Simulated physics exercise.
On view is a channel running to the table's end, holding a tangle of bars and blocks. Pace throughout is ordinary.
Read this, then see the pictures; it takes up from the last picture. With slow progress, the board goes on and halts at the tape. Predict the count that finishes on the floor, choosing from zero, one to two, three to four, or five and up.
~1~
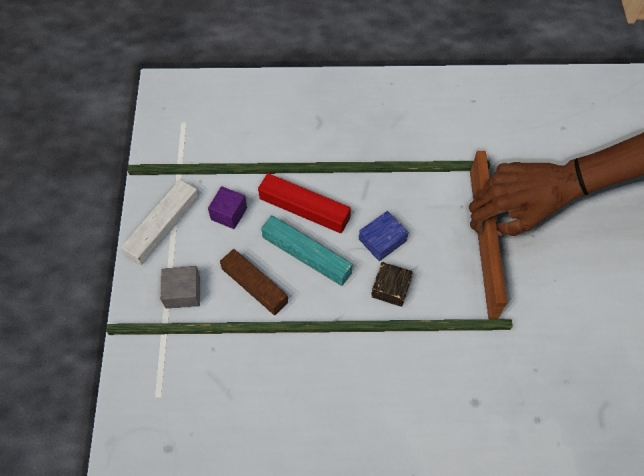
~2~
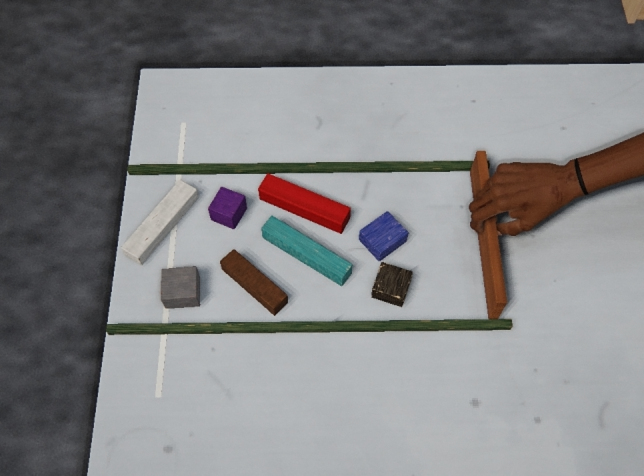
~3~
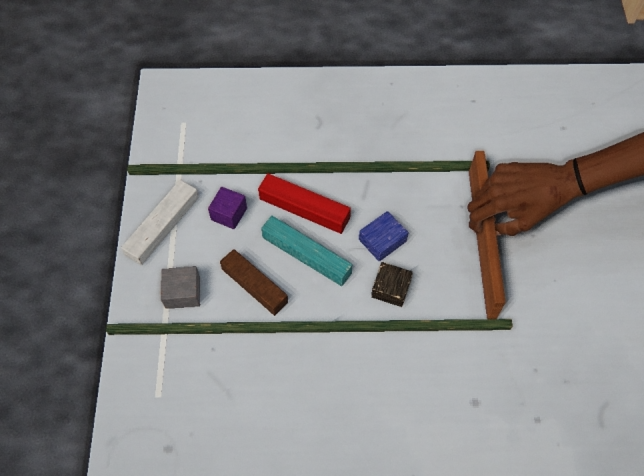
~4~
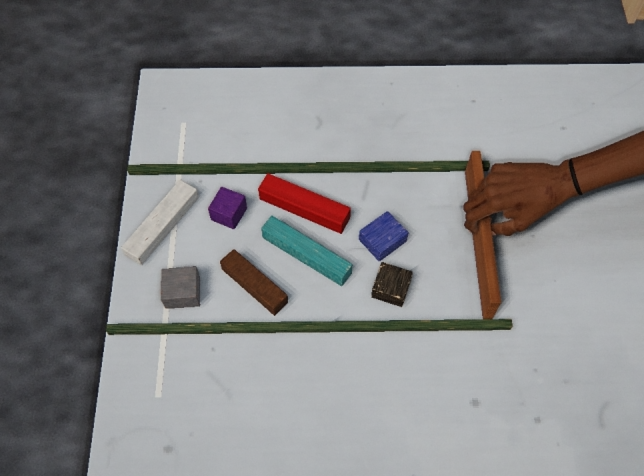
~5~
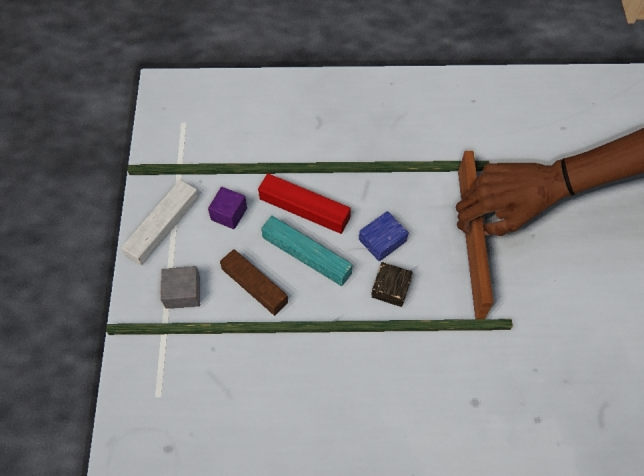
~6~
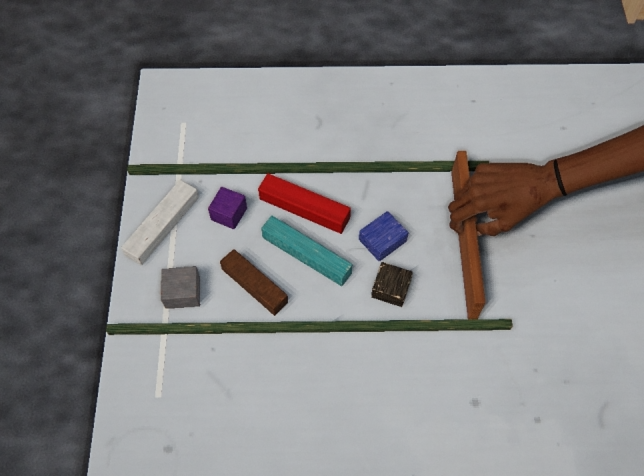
After the push, three or four have dropped.
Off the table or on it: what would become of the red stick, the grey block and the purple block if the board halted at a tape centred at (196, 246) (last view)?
What happens: The red stick does not come off, the grey block goes down, the purple block goes down.
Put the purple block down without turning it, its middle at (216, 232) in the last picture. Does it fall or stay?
In the end the purple block slides off.
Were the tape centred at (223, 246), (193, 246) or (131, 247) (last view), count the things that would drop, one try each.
The counts would be 1, 3 and 8.
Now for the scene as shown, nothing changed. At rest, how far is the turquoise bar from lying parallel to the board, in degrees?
Near 30 degrees.
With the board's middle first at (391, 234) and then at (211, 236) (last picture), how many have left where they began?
Tally at point one: 2; at point two: 8.
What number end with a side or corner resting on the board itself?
2 are in contact with it.
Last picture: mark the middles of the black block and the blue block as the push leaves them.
About (148, 307), and the other about (146, 242).
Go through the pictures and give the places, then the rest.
White bar (161, 222); grey block (181, 287); purple block (228, 208); board (487, 233); tape (172, 246), in the first picture.
Grey block (181, 288); turquoise bar (306, 251), in the second picture.
Purple block (228, 208); brown bar (254, 282), in the third picture.
White bar (161, 222); black block (392, 285), in the fourth picture.
Grey block (181, 288); blue block (383, 236), in the fifth picture.
White bar (161, 222); grey block (181, 288); purple block (228, 208); board (467, 233); tape (172, 246), in the sixth picture.
A little later, none off yet; white bar at rest near (161, 222); grey block at rest near (181, 288); purple block at rest near (227, 208).
When it is over, the number that fall off is three or four; down, brown bar, purple block, grey block and white bar.
